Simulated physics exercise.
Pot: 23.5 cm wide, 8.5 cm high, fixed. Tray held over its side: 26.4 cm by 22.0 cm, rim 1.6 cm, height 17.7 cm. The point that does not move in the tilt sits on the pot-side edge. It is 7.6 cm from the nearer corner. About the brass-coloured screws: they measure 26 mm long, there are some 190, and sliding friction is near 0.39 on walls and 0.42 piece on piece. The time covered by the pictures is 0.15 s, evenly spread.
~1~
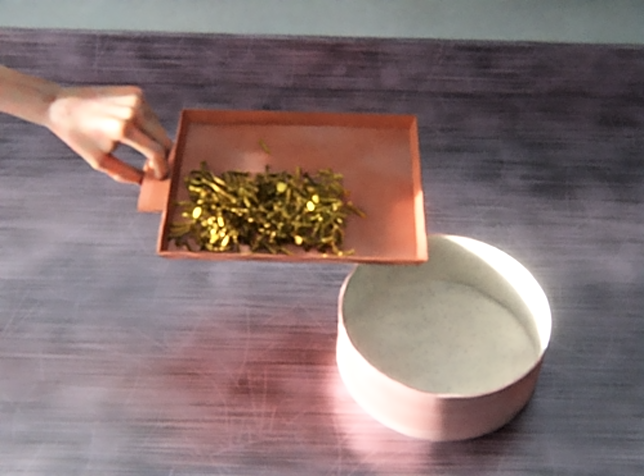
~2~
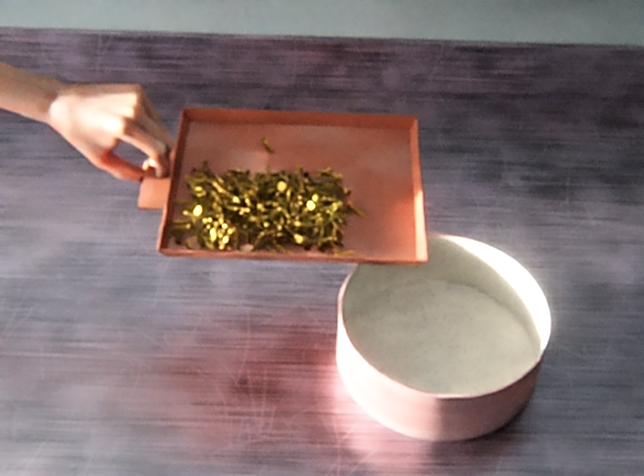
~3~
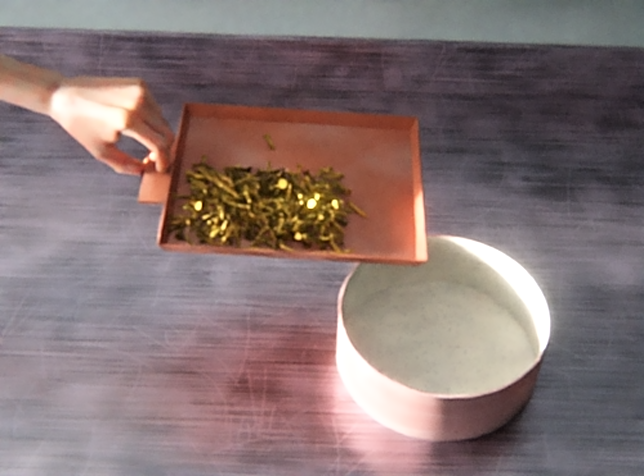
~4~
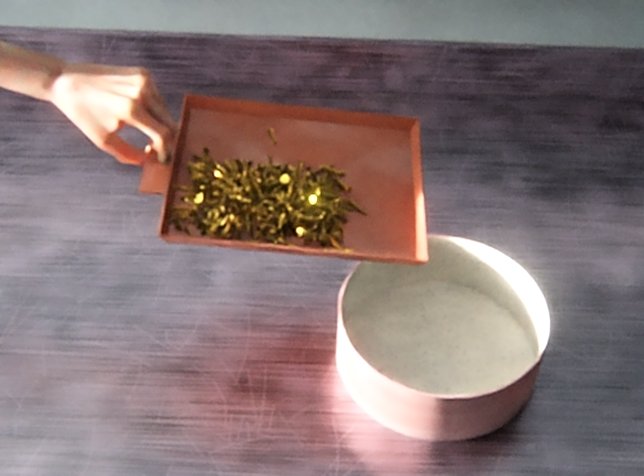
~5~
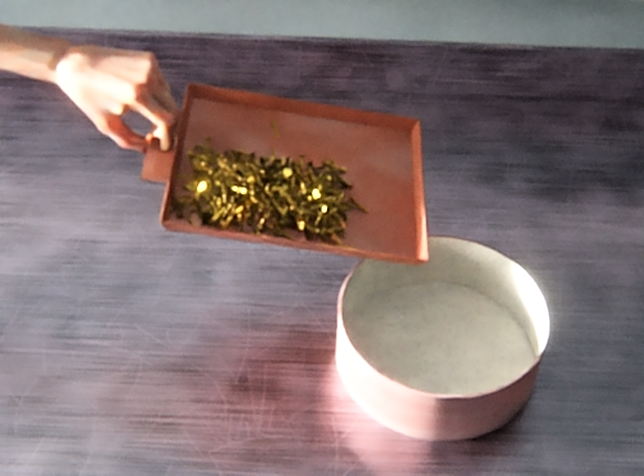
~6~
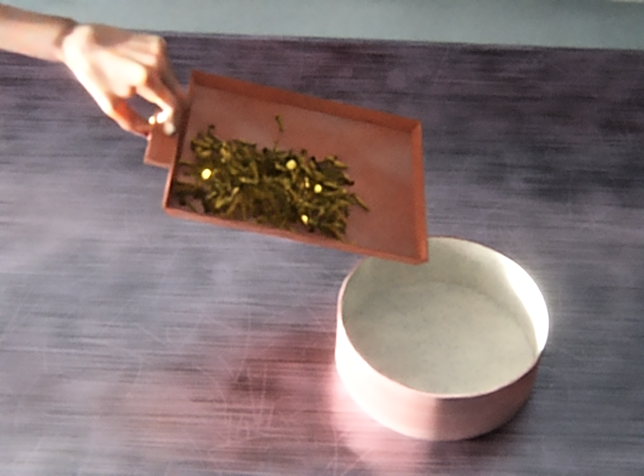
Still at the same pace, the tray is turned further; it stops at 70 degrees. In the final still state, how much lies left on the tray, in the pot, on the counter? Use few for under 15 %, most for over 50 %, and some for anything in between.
Tray: Few, pot: Most, counter: Some.
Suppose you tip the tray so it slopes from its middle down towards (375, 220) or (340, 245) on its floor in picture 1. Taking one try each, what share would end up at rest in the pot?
First try: Around 100 percent; second try: Around 65 percent.
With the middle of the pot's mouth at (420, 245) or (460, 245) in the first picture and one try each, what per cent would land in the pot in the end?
I'd say close to 80 percent for the first spot and 95 percent for the second.
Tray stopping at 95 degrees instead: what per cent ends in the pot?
The pot would get around 65 per cent.
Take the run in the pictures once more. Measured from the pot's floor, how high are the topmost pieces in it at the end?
Top level: Approx. 2.5 cm.
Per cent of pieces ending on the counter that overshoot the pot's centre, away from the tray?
Near 90 in a hundred.
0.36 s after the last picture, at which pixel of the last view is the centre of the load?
By then the middle of the load sits around (400, 176).
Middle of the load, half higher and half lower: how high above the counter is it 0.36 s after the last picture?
Roughly 22 centimetres.
Then, 0.21 s after the last picture, tilt 42 degrees; the tray holds 100 %, the pot 0 %.
Then, 0.36 s after the last picture, tilt 62 degrees; the tray holds 100 %, the pot 0 %.
Then, 0.62 s after the last picture, tilt 70 degrees; the tray holds 5 %, the pot 55 %.
In the end, tray 0 %, pot 60 %, counter 40 %.
